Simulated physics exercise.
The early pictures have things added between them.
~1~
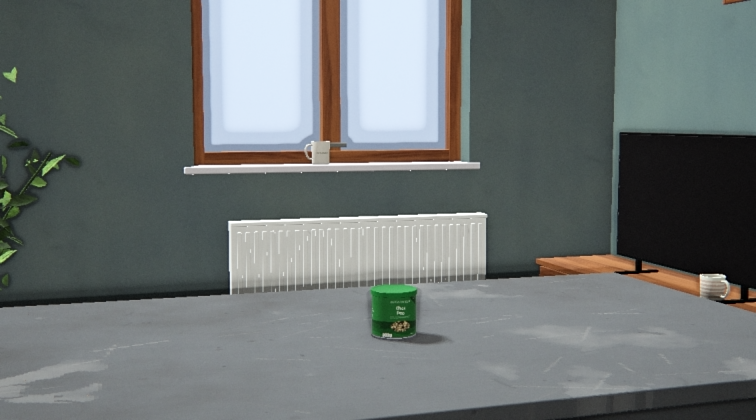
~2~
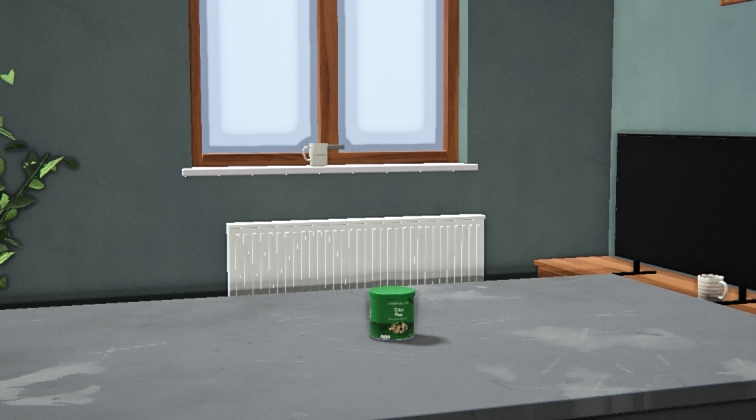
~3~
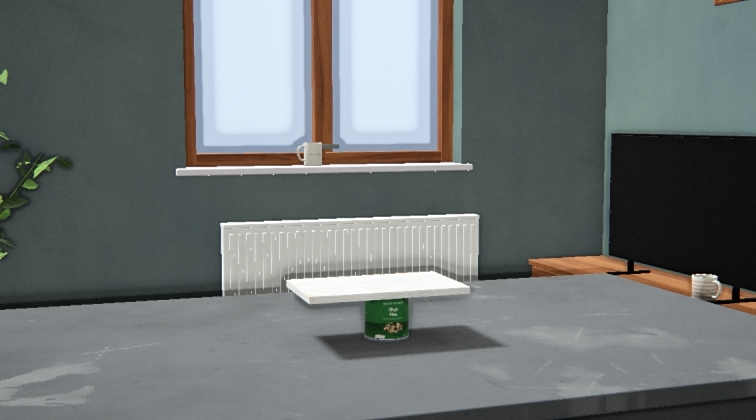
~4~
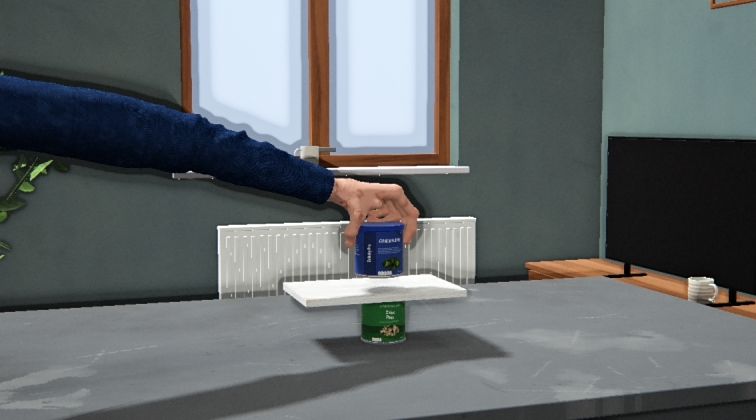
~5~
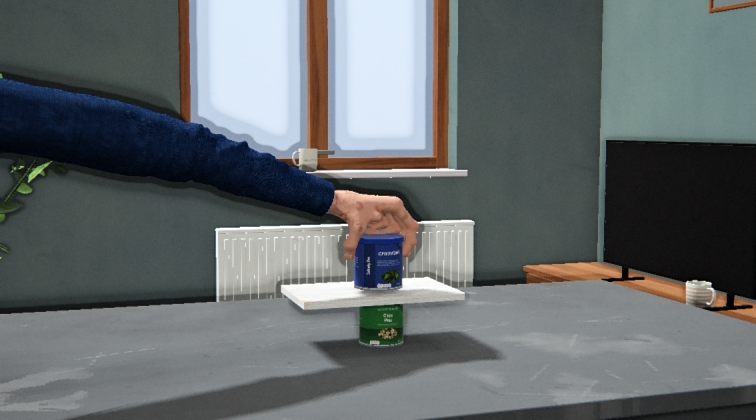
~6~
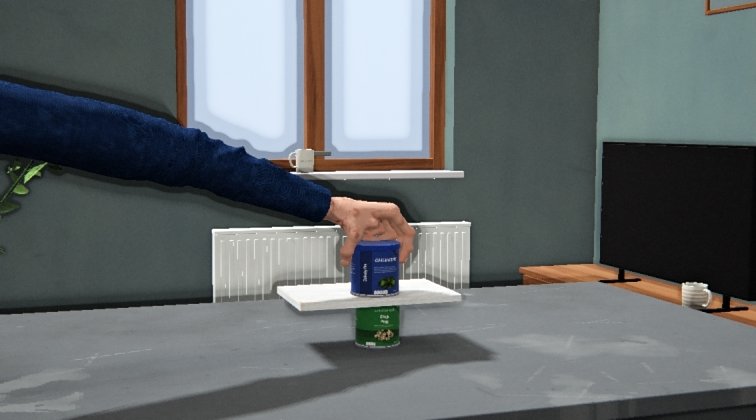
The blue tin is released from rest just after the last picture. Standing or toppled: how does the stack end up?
Sure enough, it lasts just fine.
Then, 0.80 s on from there, no change.
Then, 1.70 s on from there, blue tin resting near (375, 269).
In the end, all 3 unmoved. At the end, from the last picture's camera, blue tin near (375, 269). The stack stays up.
